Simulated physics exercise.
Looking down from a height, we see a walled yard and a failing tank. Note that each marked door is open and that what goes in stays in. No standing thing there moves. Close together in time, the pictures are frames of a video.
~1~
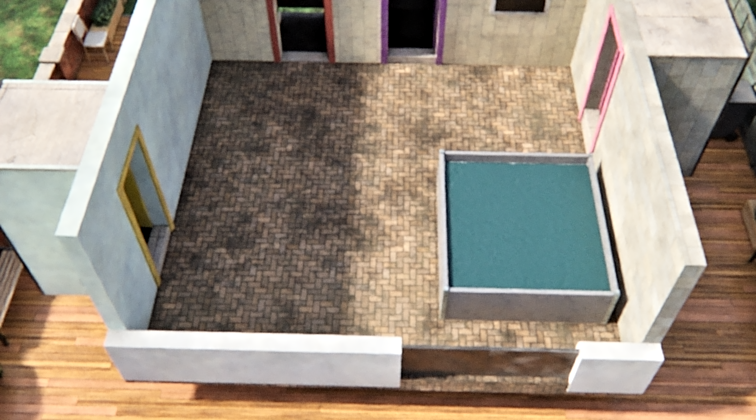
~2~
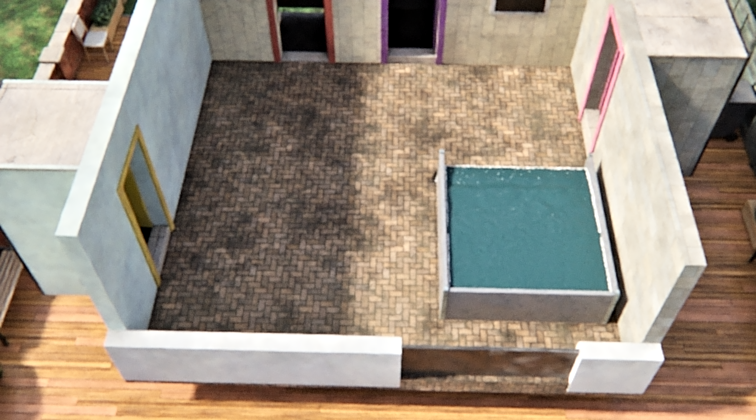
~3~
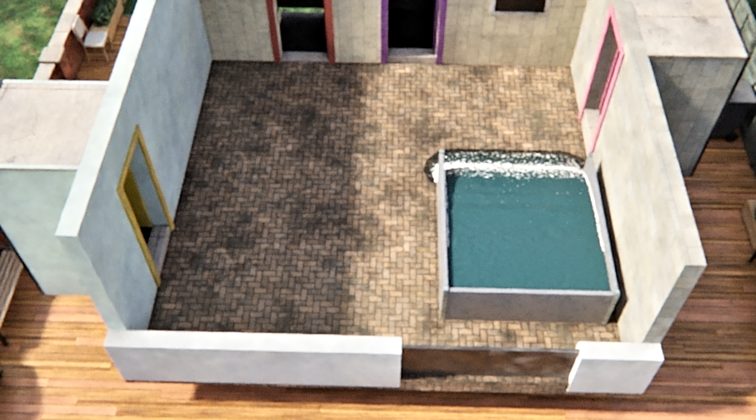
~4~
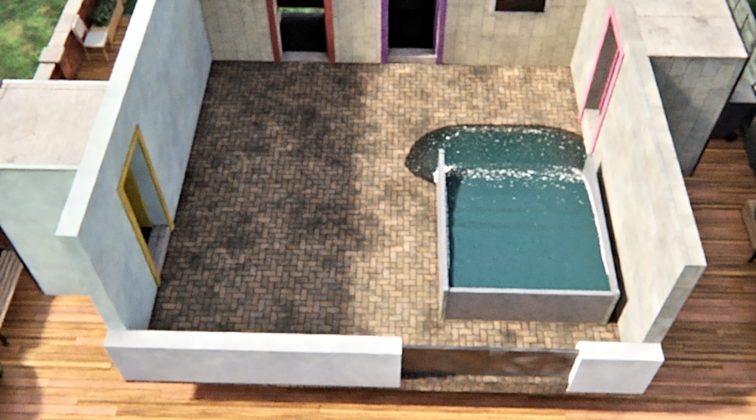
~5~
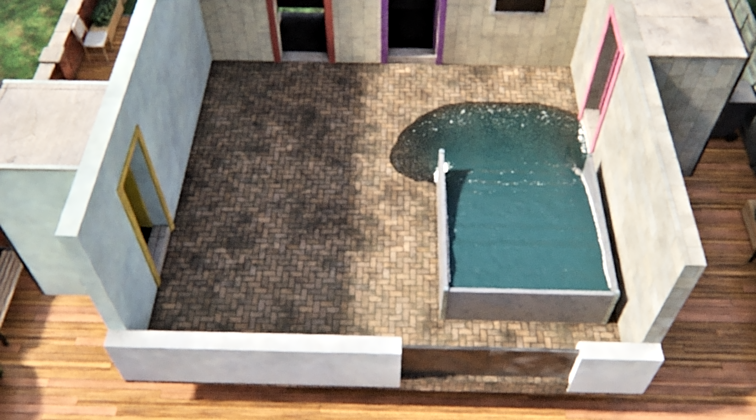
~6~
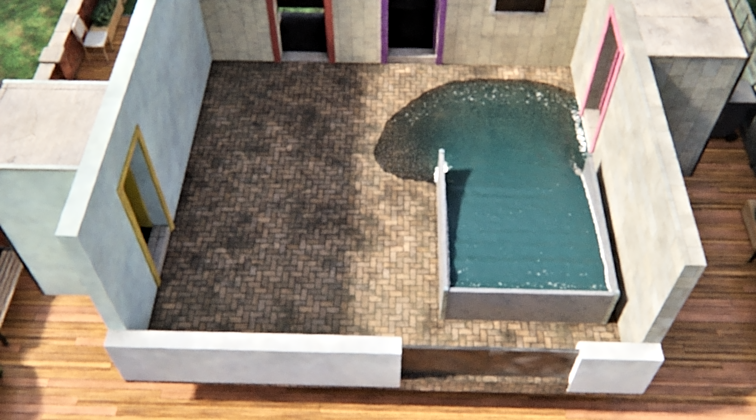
Water pouring from the far side of an open tank in a walled yard, spreading in a widening pool across brick paving.
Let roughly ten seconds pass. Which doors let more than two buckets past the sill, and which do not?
The yellow door will not top two buckets; the purple door will top two buckets; the pink door will not top two buckets; the red door will top two buckets.
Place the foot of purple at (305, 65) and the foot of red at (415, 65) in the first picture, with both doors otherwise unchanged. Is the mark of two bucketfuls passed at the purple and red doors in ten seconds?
Result - purple: Remains below the limit; red: Crosses the limit.
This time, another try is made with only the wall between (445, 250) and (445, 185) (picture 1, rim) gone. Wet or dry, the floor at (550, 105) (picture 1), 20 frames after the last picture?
By then I'd expect it to be unwetted.
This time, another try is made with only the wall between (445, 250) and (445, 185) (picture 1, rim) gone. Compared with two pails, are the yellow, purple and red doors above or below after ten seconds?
Yellow door: Crosses the line; purple door: Falls short; red door: Crosses the line.
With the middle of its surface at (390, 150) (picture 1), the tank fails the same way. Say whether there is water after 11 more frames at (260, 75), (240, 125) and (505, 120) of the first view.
Soaked, parched, parched.
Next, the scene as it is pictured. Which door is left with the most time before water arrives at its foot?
Result: The yellow-painted one.
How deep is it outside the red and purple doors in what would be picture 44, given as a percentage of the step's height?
Some 170 percent and then some 60 percent.
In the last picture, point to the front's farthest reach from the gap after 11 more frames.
The flood front should get to about (270, 61).
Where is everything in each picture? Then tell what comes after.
In the first picture, still water in the open tank at (522, 221).
In the second picture, the front is at a hidden place, out from the gap on the open tank's far side.
In the third picture, the front is at a hidden place, out from the gap on the open tank's far side.
In the fourth picture, water pours out on the open tank's far side and has run to (418, 148).
In the fifth picture, water pours out on the open tank's far side and has run to (575, 118).
In the sixth picture, the front is at (547, 86), out from the gap on the open tank's far side.
A moment on, water covers 30 % of the floor; the yellow door not reached, the purple door wet at the sill, nothing in, the pink door wet at the sill, nothing in, the red door not reached.
Next, water covers 35 % of the floor; the yellow door not reached, the purple door over two buckets in, the pink door wet at the sill, nothing in, the red door wet at the sill, nothing in.
Then, water covers 45 % of the floor; the yellow door not reached, the purple door over two buckets in, the pink door wet at the sill, nothing in, the red door under two buckets in.
Later, water covers 80 % of the floor; the yellow door wet at the sill, nothing in, the purple door far over two buckets in, the pink door wet at the sill, nothing in, the red door over two buckets in.
In the end, water covers 100 % of the floor; the yellow door wet at the sill, nothing in, the purple door far over two buckets in, the pink door wet at the sill, nothing in, the red door far over two buckets in.
